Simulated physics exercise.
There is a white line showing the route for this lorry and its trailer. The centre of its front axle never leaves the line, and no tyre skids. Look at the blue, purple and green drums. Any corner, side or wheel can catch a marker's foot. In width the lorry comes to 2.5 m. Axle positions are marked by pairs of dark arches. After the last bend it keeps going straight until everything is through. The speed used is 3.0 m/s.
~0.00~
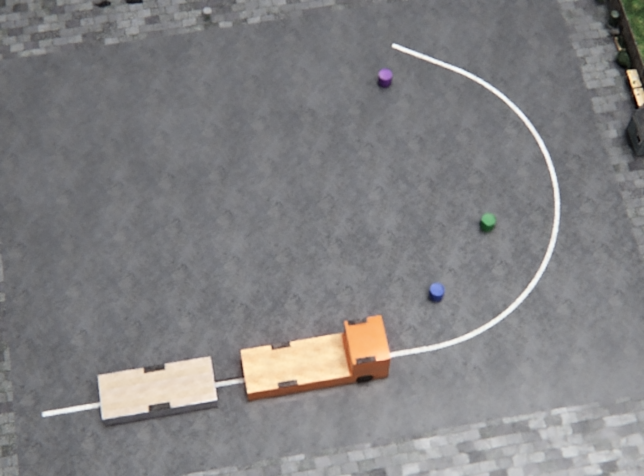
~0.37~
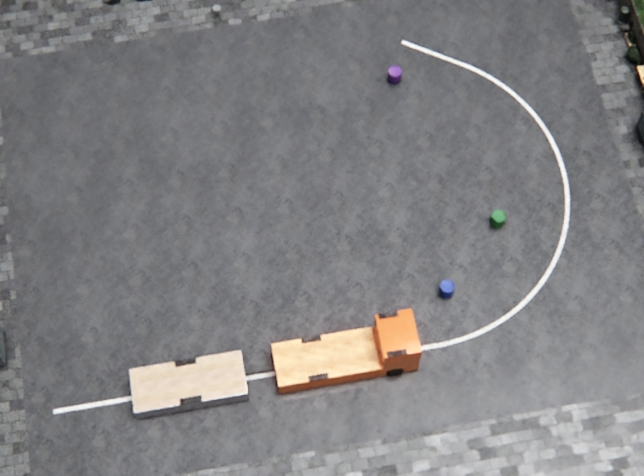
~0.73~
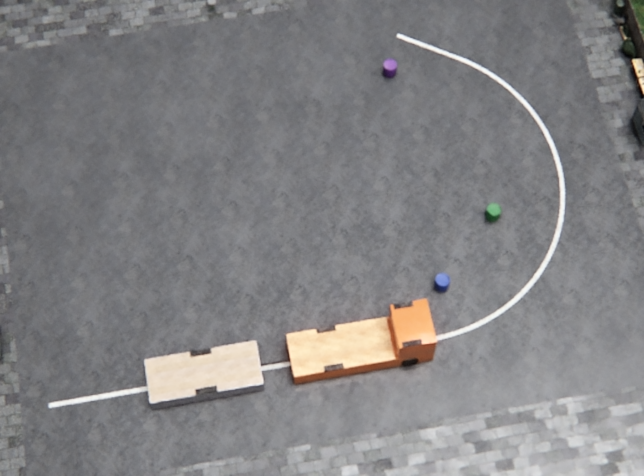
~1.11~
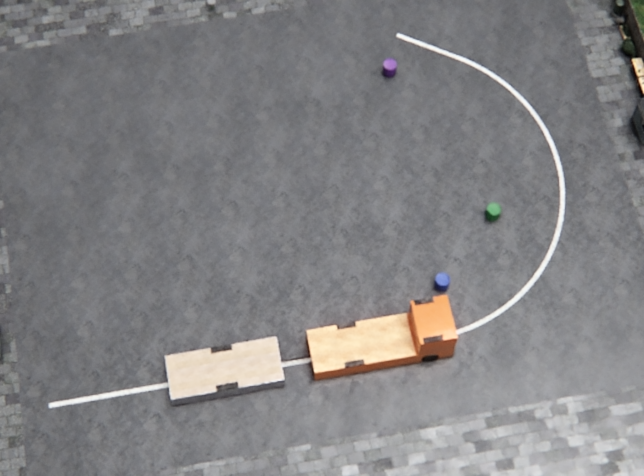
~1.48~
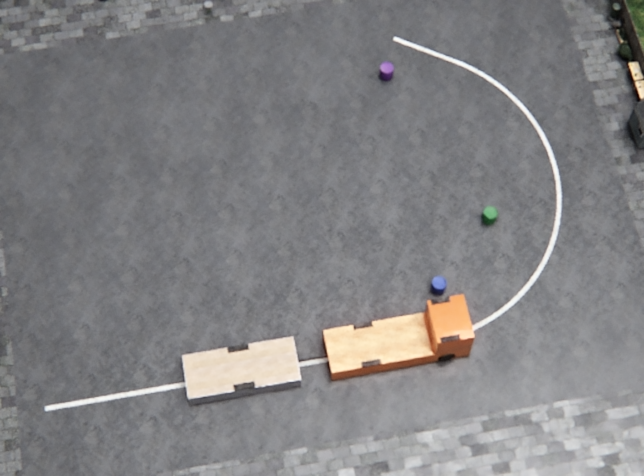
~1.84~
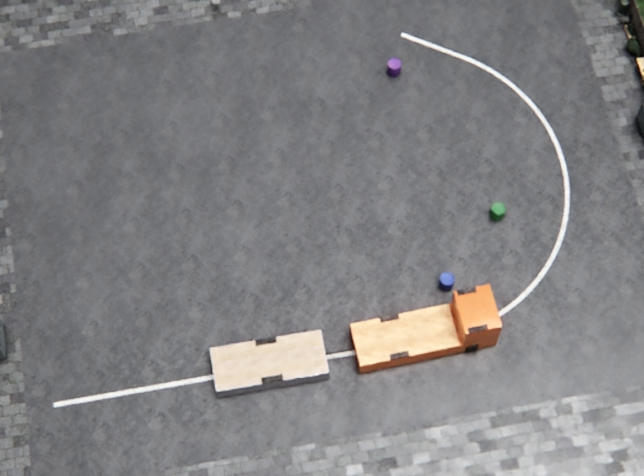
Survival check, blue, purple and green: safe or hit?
At the end, my guess is the blue one is left alone; my guess is the purple one is left alone; my guess is the green one is left alone.
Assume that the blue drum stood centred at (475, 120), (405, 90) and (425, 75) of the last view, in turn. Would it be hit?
Place one: Contact; place two: No contact; place three: Contact.
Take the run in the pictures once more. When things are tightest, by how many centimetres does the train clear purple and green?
Purple keeps 20 to spare, while green keeps 30.
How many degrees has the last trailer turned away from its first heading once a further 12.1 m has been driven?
The last trailer is now at about 25 degrees to its starting heading.
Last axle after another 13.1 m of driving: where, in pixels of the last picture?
Estimated position: Close to (476, 296).
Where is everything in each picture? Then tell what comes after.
The first frame shows nose (382, 348); last axle (157, 387); still straight; blue (437, 293), purple (385, 79), green (488, 223); 1 trailer.
The second frame shows nose (412, 341); last axle (188, 381); still straight.
The third frame shows nose (427, 332); last axle (203, 371); still straight.
The fourth frame shows nose (447, 328); last axle (224, 367); still straight.
The fifth frame shows nose (463, 327); last axle (241, 367); still straight.
The sixth frame shows nose (490, 317); last axle (269, 360); turned 2°; blue (447, 282), purple (394, 68), green (498, 212).
Then, 6.0 s in, the last axle is at (470, 301) of the last picture, 115 cm off the line; blue has been passed with 20 cm to spare.
Then, 8.8 s in, the last axle is at (533, 212) of the last picture, 195 cm off the line; green has been passed with 30 cm to spare.
Then, 14.3 s in, the last axle is at (409, 39) of the last picture, 90 cm off the line; purple has been passed with 20 cm to spare.
Then, 15.6 s in, the last axle is at (354, 12) of the last picture, 45 cm off the line; 0 of 3 struck in all.
